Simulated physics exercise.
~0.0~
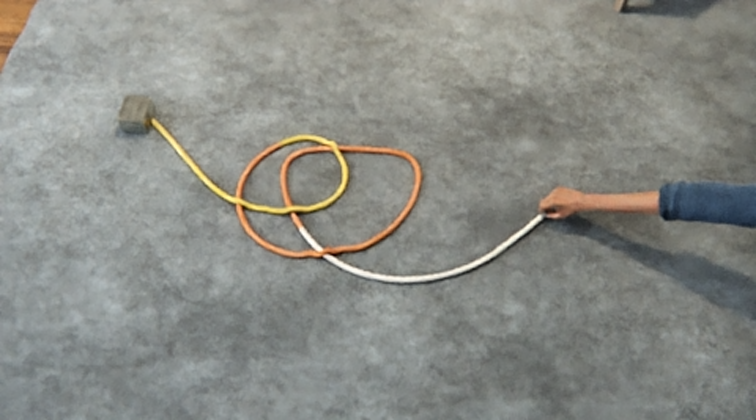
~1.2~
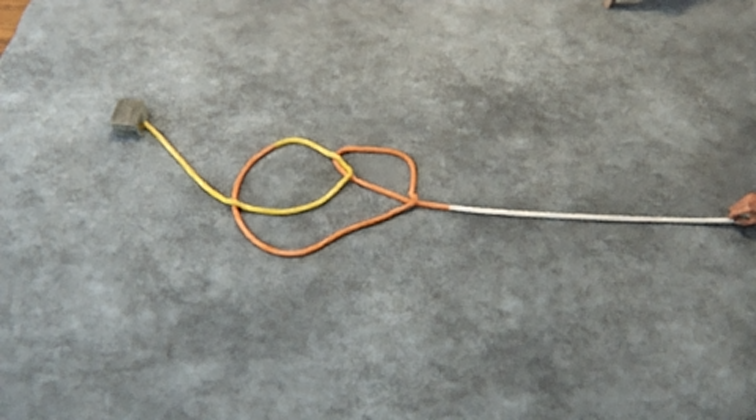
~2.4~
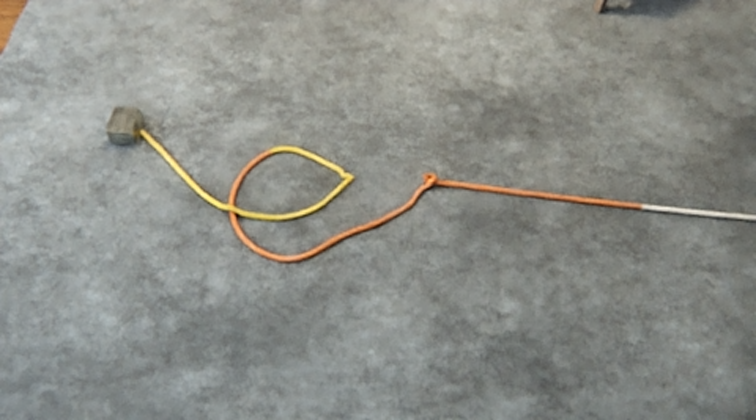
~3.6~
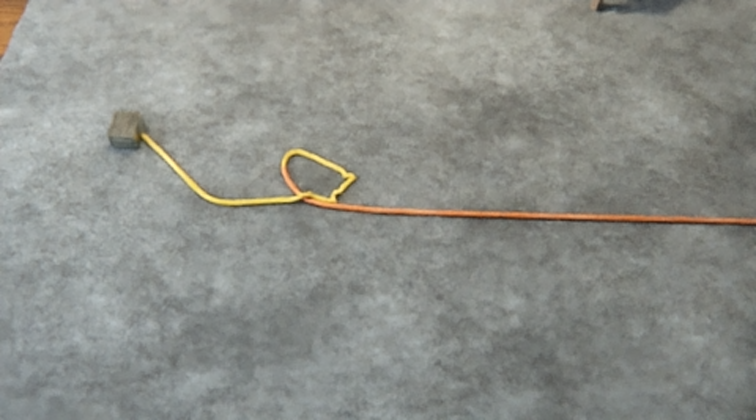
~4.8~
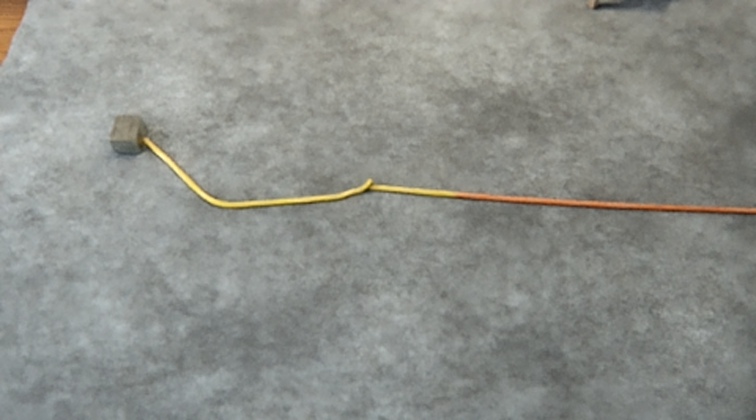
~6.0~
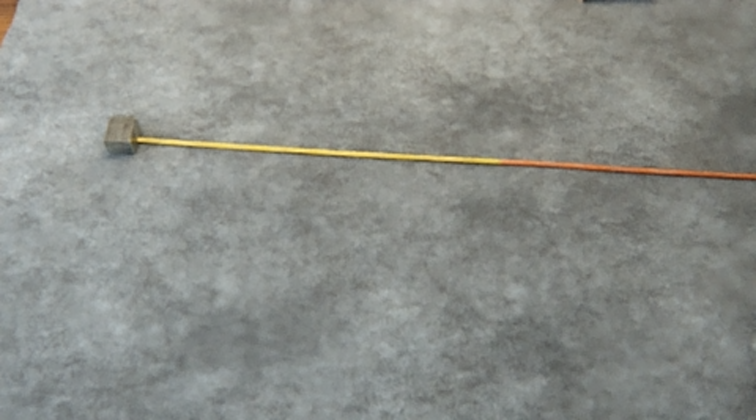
On the living-room floor, a hand pulled the white end of a looped yellow, orange and white rope away to the right from a small block, and the loops shrank and slipped out one after another until the rope lay straight, with no knot.
